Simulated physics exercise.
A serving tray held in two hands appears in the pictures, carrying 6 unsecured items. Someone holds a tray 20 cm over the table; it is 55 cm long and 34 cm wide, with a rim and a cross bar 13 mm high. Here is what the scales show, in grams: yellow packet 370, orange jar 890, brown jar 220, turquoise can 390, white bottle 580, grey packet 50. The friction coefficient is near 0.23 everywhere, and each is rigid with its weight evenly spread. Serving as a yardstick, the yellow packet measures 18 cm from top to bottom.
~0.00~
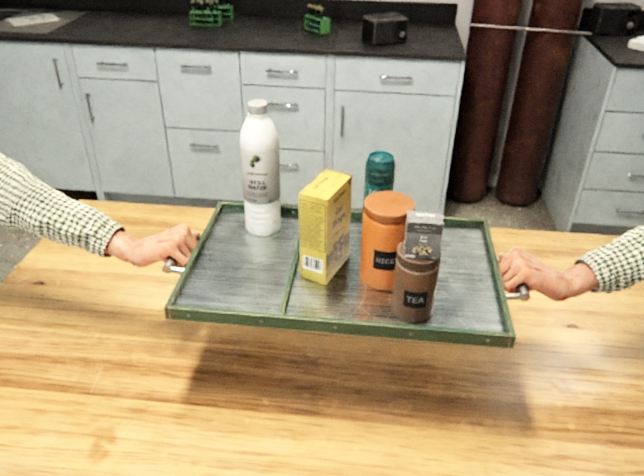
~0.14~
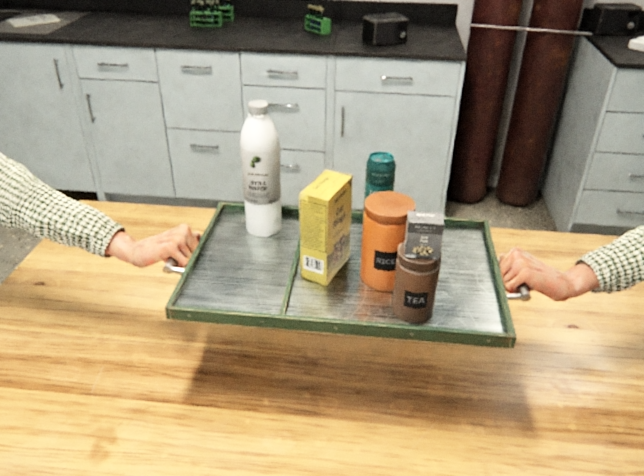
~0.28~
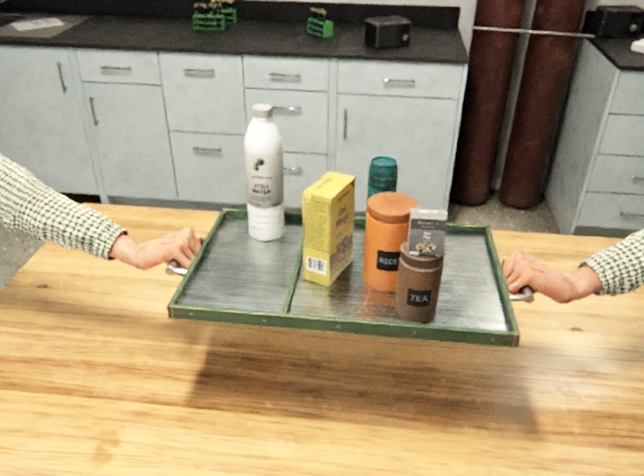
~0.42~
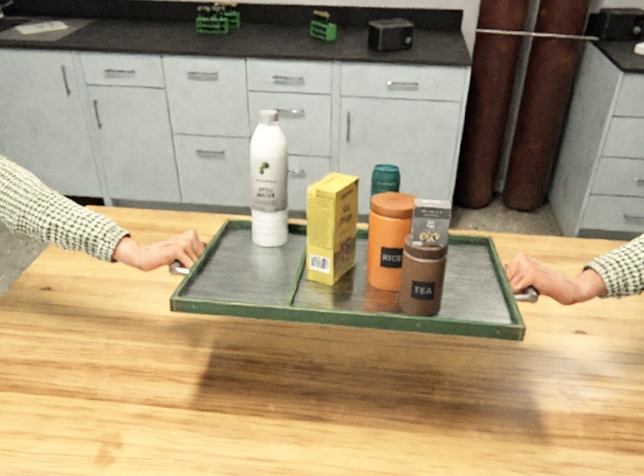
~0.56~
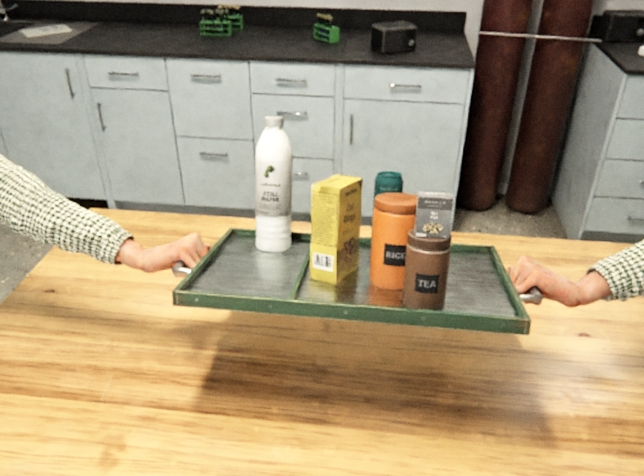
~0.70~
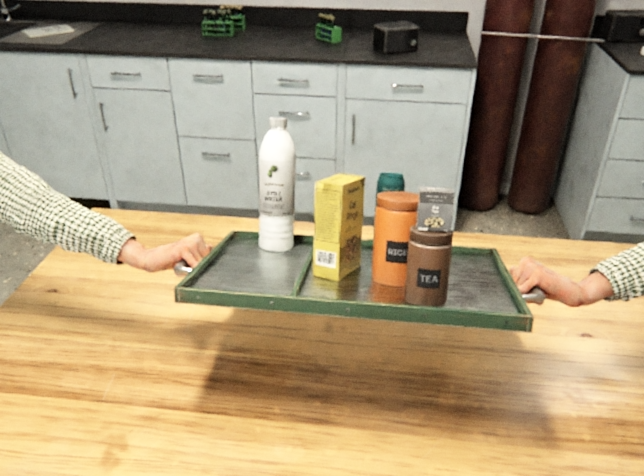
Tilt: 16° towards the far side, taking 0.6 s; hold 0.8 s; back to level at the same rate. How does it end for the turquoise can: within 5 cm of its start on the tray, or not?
Holds steady.
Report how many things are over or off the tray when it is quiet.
That makes 2.
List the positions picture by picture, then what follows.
Tray level; turquoise can (378, 194); yellow packet (326, 227), in the first picture.
Tray level; brown jar (416, 281); white bottle (261, 170), in the second picture.
Tray at 3°, far edge down; grey packet (427, 232); yellow packet (329, 229), in the third picture.
Tray at 9°, far edge down; orange jar (393, 241); brown jar (423, 274), in the fourth picture.
Tray at 14°, far edge down; white bottle (274, 184); grey packet (433, 215), in the fifth picture.
Tray at 16°, far edge down; yellow packet (339, 226), in the sixth picture.
After 1.00 s, tray at 16°, far edge down; white bottle tipped 12° from how it sat; grey packet slid 10 cm; yellow packet slid 8 cm.
After 1.30 s, tray at 16°, far edge down; white bottle now off the tray; grey packet tipped 41° from how it sat; yellow packet tipped 4° from how it sat.
After 1.70 s, tray at 12°, far edge down; grey packet now off the tray; brown jar slid 16 cm; yellow packet slid 14 cm.
At rest (2.6 s), off the tray, white bottle and grey packet; not toppled but over 5 cm from the start, yellow packet, orange jar and brown jar; the last one in place, give or take 5 cm. In the last view, turquoise can near (388, 199).
